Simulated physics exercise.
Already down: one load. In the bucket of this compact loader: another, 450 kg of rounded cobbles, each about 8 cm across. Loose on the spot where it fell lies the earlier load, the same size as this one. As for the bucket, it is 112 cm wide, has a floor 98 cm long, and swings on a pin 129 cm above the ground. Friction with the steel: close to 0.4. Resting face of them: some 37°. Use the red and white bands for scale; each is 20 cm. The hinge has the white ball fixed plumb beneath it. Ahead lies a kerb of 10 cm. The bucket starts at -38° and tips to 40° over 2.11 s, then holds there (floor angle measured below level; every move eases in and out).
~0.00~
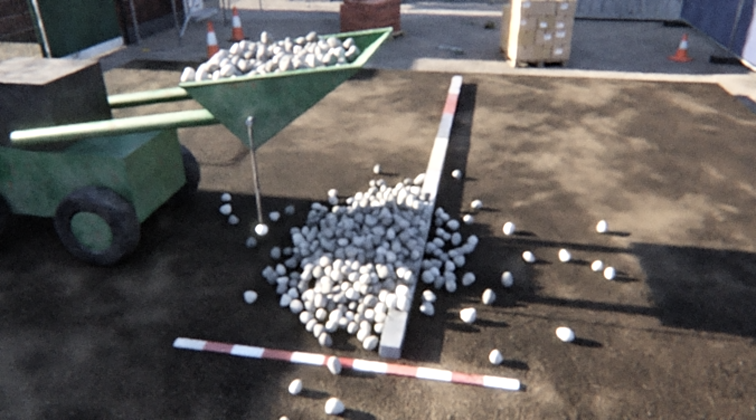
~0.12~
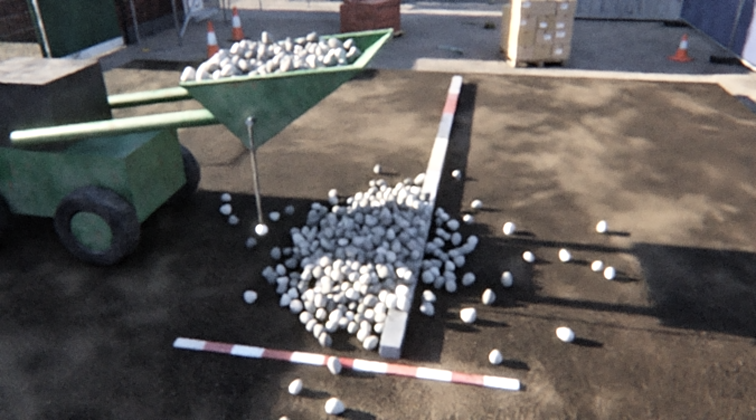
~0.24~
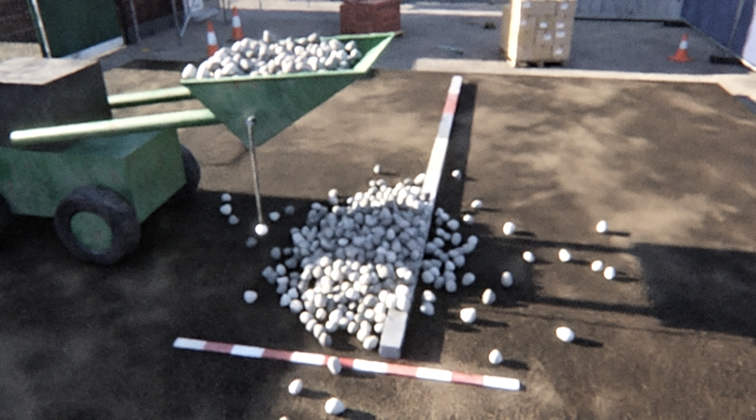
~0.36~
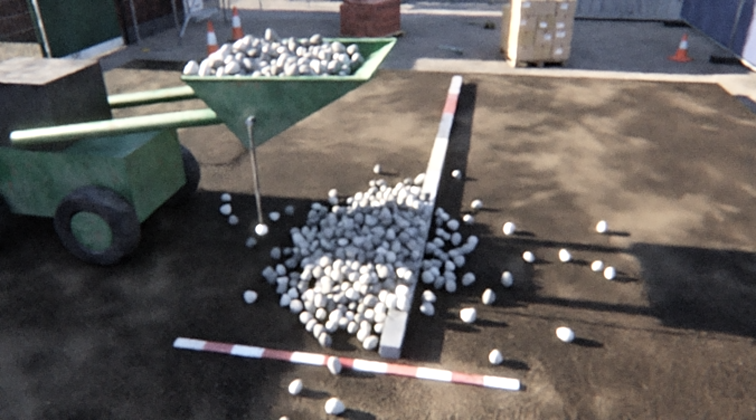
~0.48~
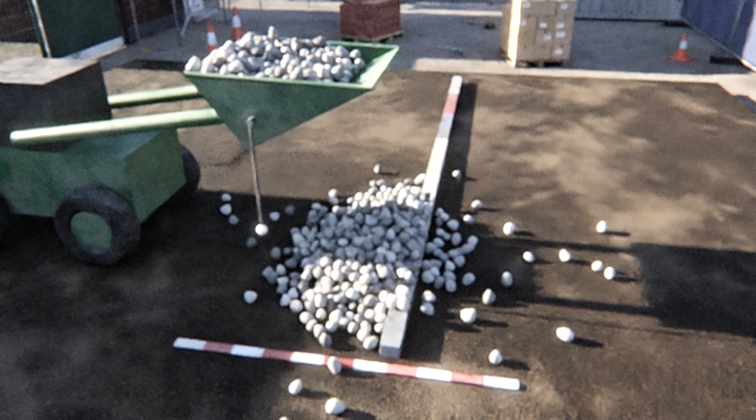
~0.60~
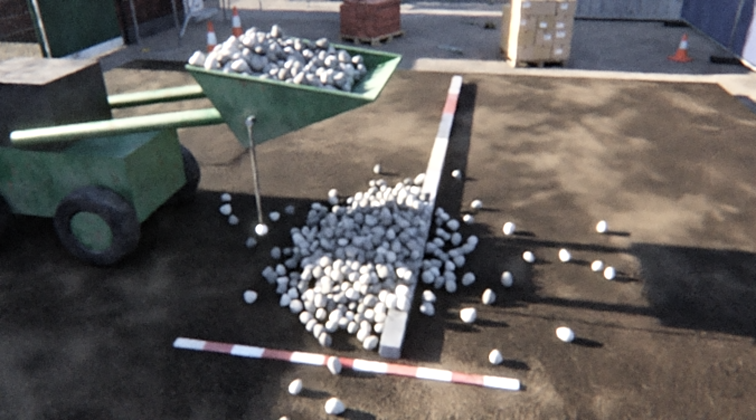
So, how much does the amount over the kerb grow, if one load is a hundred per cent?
It grows by around 61 per cent.
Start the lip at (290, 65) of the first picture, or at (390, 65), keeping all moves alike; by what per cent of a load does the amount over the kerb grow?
5 % and 85 %.
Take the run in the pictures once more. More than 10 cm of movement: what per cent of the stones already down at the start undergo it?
I'd say roughly 10 per cent of them.
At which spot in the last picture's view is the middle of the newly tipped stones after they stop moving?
Centre at roughly (436, 245).
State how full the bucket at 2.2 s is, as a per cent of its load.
Near 25 per cent of the load is held.
After 1.6 s the floor is at 28°; in per cent of one load, 98 in the bucket, 95 on this side of the kerb, 7 over the kerb; the foremost stones are at (561, 263).
After 2.2 s the floor is at 40°; in per cent of one load, 23 in the bucket, 149 on this side of the kerb, 30 over the kerb; the foremost stones are at (561, 263).
After 2.6 s the floor is at 40°; in per cent of one load, 0 in the bucket, 144 on this side of the kerb, 57 over the kerb; the foremost stones are at (583, 260).
After 5.2 s the floor is at 40°; in per cent of one load, 0 in the bucket, 132 on this side of the kerb, 69 over the kerb; the foremost stones are at (611, 265). Net gain over the kerb, 61.
